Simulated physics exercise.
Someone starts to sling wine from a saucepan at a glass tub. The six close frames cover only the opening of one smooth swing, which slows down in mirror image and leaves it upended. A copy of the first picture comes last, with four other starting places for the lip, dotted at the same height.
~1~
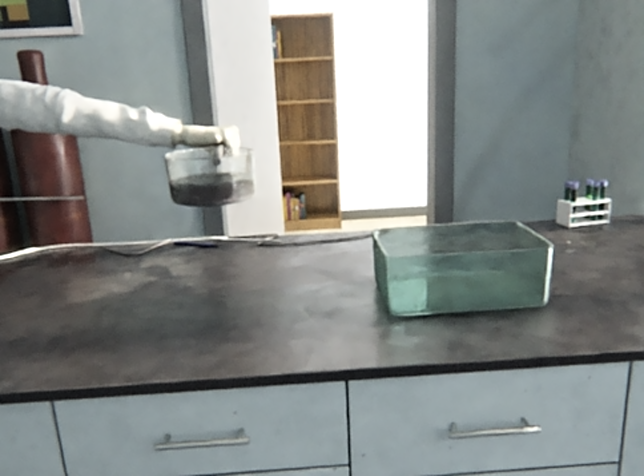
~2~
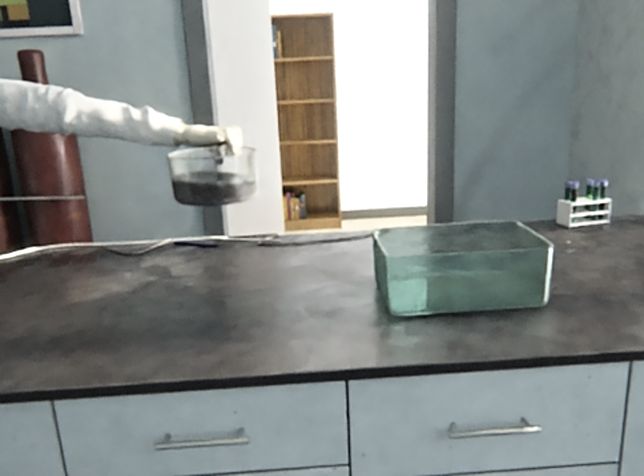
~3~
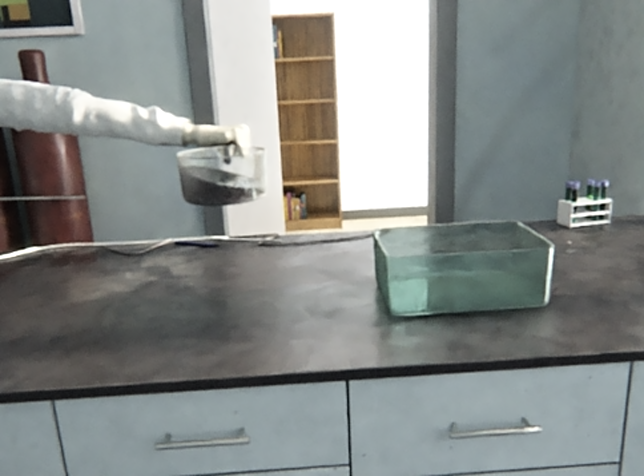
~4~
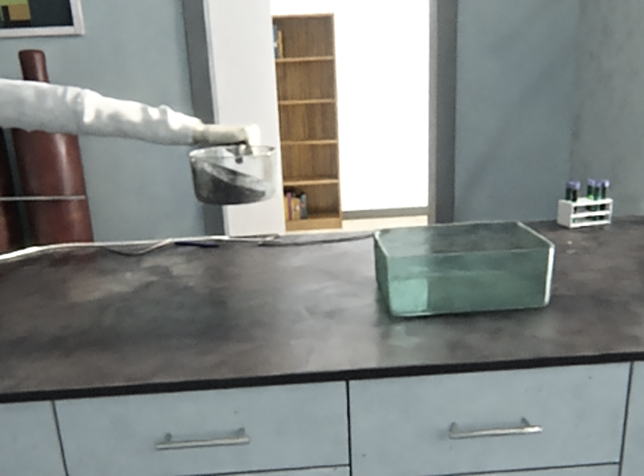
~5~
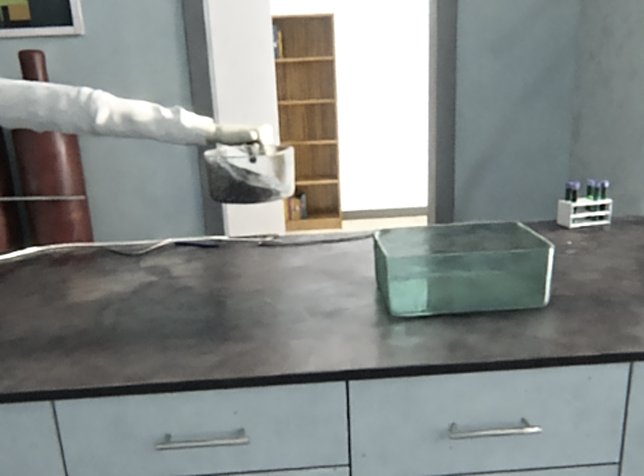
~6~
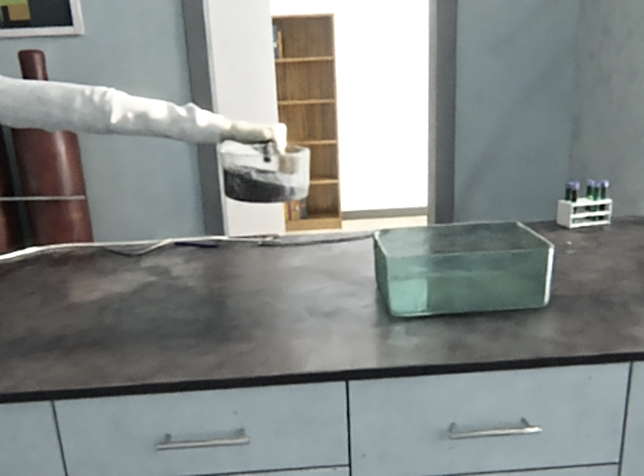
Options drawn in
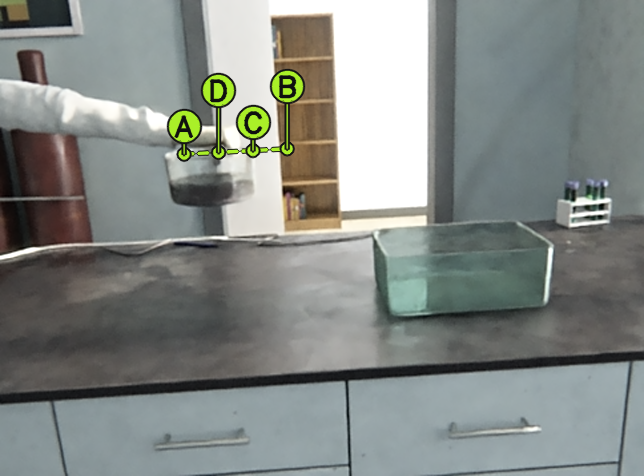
A gloved hand carries a round container rightward above a dark counter holding a glass tub.
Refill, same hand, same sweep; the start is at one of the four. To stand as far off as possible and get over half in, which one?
The answer is dot B.
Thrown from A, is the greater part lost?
Yes, that goes wrong.
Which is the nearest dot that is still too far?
The answer is C.
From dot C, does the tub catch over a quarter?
Yes, clearly.
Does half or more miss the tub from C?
Yes, it does.
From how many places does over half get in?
One.
In lime, A at (184, 154); B at (287, 148); C at (253, 150); D at (218, 152).
Choosing A, about 0 % lands in the tub, 100 % falls short.
Choosing B, about 65 % lands in the tub, 29 % falls short and 6 % goes beside or beyond.
Choosing C, about 35 % lands in the tub, 60 % falls short and 4 % goes beside or beyond.
Choosing D, about 9 % lands in the tub, 90 % falls short.
